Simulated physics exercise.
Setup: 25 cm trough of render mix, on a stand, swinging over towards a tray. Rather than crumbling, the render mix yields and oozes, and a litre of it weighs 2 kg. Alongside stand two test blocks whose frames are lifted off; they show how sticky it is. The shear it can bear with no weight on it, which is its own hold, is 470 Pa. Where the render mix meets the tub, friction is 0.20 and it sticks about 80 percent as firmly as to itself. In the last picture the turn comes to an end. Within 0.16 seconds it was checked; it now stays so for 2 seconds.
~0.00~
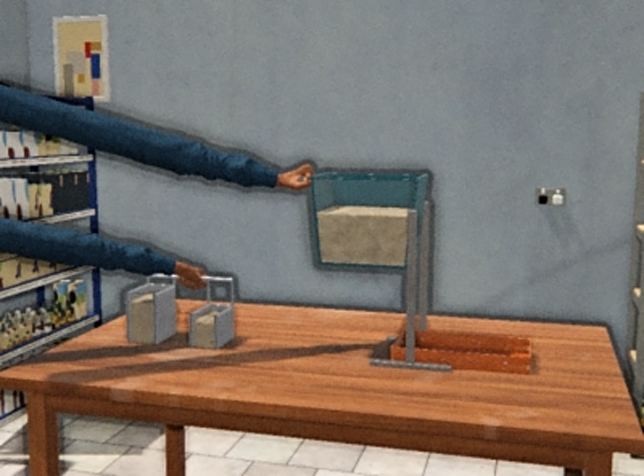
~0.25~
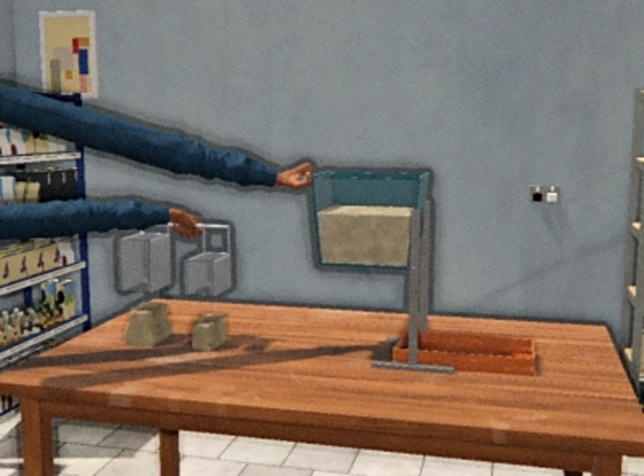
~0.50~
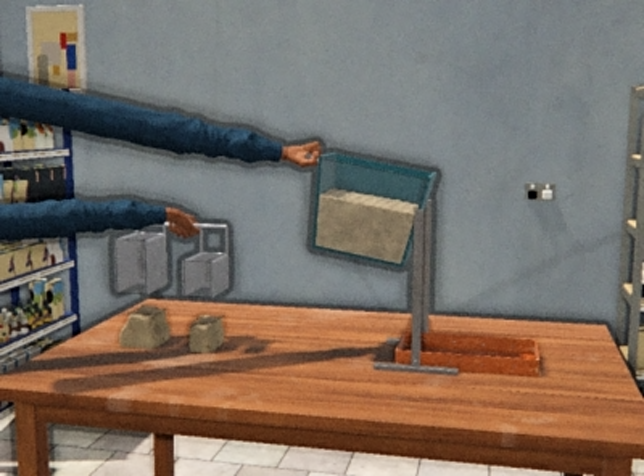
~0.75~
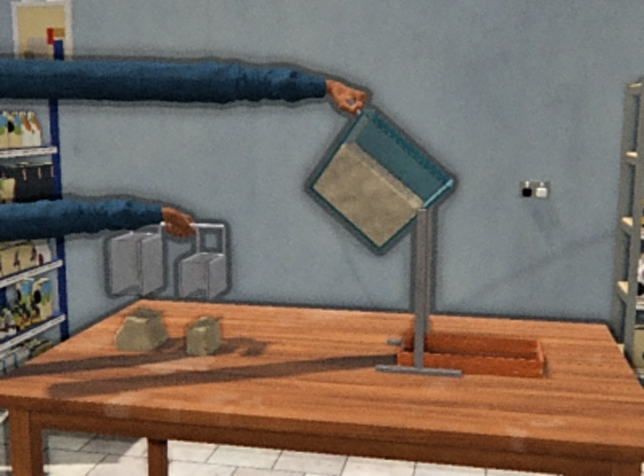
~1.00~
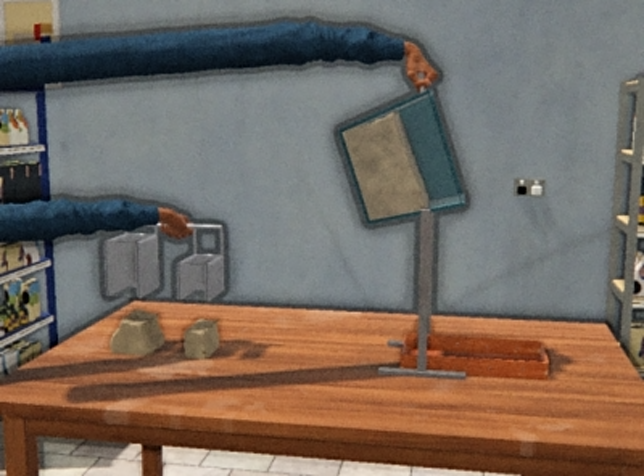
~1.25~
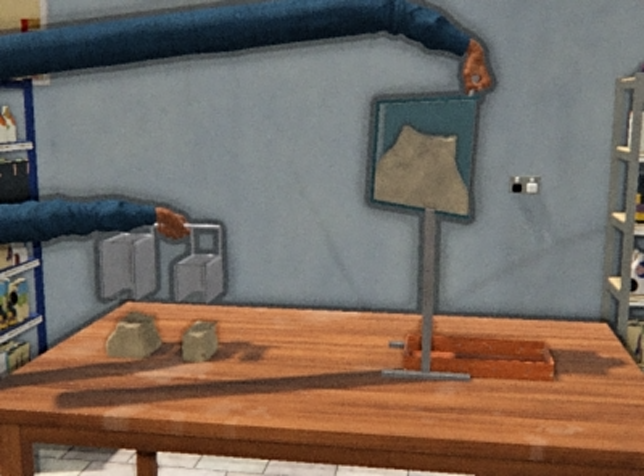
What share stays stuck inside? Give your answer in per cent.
47 %.
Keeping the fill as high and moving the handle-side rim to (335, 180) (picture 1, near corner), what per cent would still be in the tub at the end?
Around 70 percent would still be in the tub at the end.
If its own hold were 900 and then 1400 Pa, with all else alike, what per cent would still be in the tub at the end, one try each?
Respectively 55 % and 100 %.
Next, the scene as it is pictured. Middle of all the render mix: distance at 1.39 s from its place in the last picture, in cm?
I'd estimate roughly 7 centimetres.
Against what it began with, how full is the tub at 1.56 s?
About 55 %.
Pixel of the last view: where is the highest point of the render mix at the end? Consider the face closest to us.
Looking at the last picture, I'd put it at about (406, 173).
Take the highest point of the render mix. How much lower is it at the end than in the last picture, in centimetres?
11 cm or so.
After 1.39 s, the tub is at 93 degrees and holds 77 %.
After 1.56 s, the tub is at 93 degrees and holds 54 %.
After 1.73 s, the tub is at 93 degrees and holds 47 %.
After 1.90 s, the tub is at 93 degrees and holds 47 %.
After 3.25 s, the tub is at 93 degrees and holds 47 %.
